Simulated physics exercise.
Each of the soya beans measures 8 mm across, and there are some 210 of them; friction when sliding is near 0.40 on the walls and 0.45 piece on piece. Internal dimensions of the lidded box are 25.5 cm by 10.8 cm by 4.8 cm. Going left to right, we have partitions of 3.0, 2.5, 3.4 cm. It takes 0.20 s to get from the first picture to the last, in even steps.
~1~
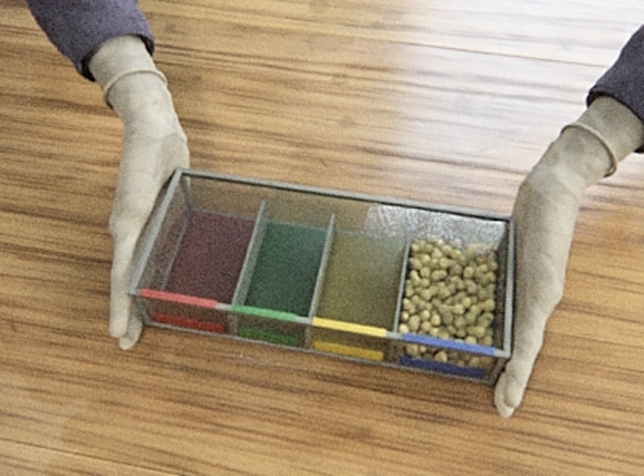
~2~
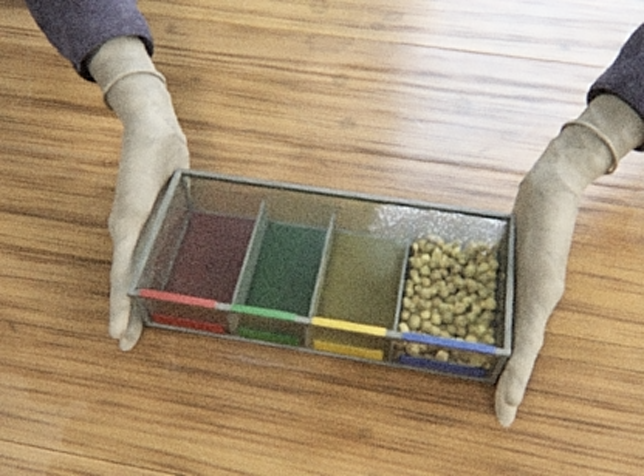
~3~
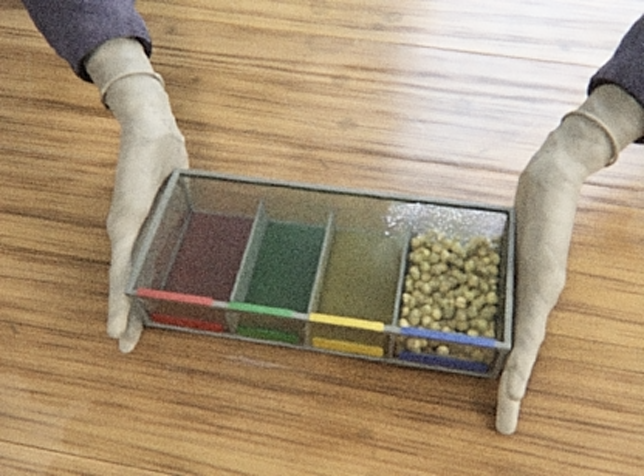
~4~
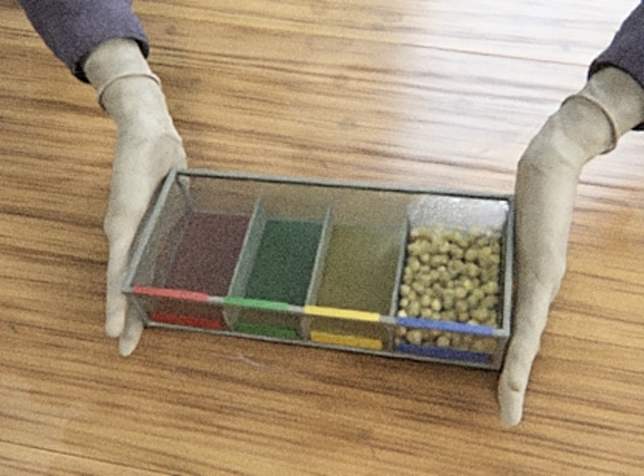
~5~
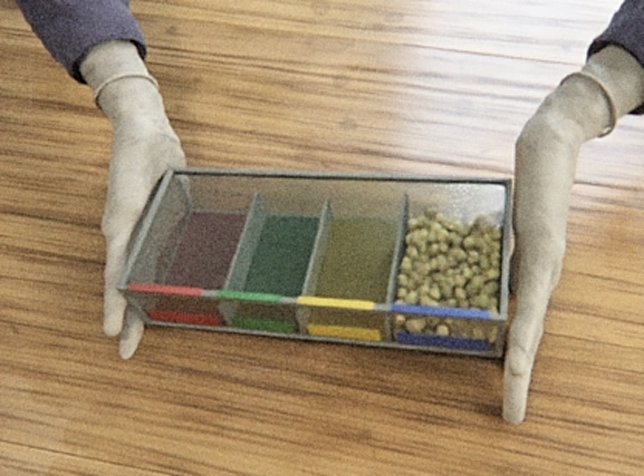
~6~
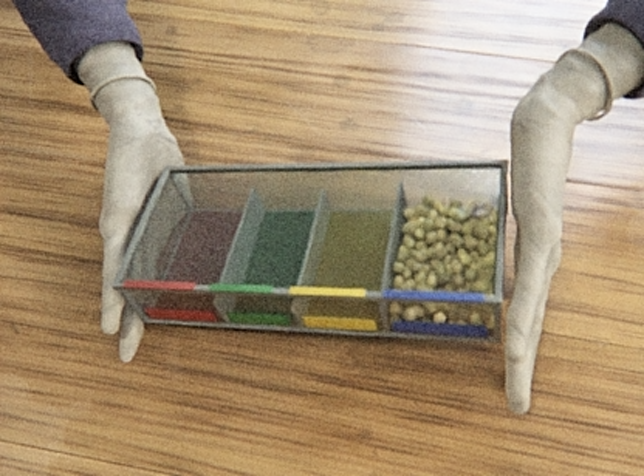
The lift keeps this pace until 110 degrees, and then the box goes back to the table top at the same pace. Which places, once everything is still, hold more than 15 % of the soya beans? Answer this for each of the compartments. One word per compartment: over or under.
Red compartment over, blue compartment over, green compartment under, yellow compartment under.
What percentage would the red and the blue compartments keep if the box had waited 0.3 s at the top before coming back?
Then, in per cent: Red 30; blue 60.
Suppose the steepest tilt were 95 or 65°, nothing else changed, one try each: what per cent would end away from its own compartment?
Roughly 30 percent for the first try and 10 percent for the second.
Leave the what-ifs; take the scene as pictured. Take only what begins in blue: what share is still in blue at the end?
60 %.
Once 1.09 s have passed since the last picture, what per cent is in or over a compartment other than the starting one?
At that time I'd say around 25 per cent.
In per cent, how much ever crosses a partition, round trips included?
The share comes out near 40 per cent.
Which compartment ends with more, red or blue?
I'd say the blue side has more in it.
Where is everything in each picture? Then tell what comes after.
The first picture shows box tilt 0 degrees, front corners at (135, 291) and (503, 353); blue 100 %.
The second picture shows box tilt 1 degrees, front corners at (134, 291) and (503, 351).
The third picture shows box tilt 3 degrees, front corners at (132, 290) and (503, 344).
The fourth picture shows box tilt 6 degrees, front corners at (128, 288) and (502, 332), lowest corner left back.
The fifth picture shows box tilt 10 degrees, front corners at (124, 286) and (500, 316), lowest corner left back.
The sixth picture shows box tilt 13 degrees, front corners at (120, 284) and (494, 298), lowest corner left back; blue 100 %.
Then, 1.09 s after the last picture, tilt 110 degrees; red 15 %, blue 75 %, green 5 %, yellow 5 %.
Then, 1.81 s after the last picture, tilt 50 degrees; red 30 %, blue 60 %, yellow 5 %.
Then, 2.56 s after the last picture, tilt 0 degrees; red 30 %, blue 60 %, yellow 10 %.
In the end, red 30 %, blue 60 %, green 0 %, yellow 10 %.
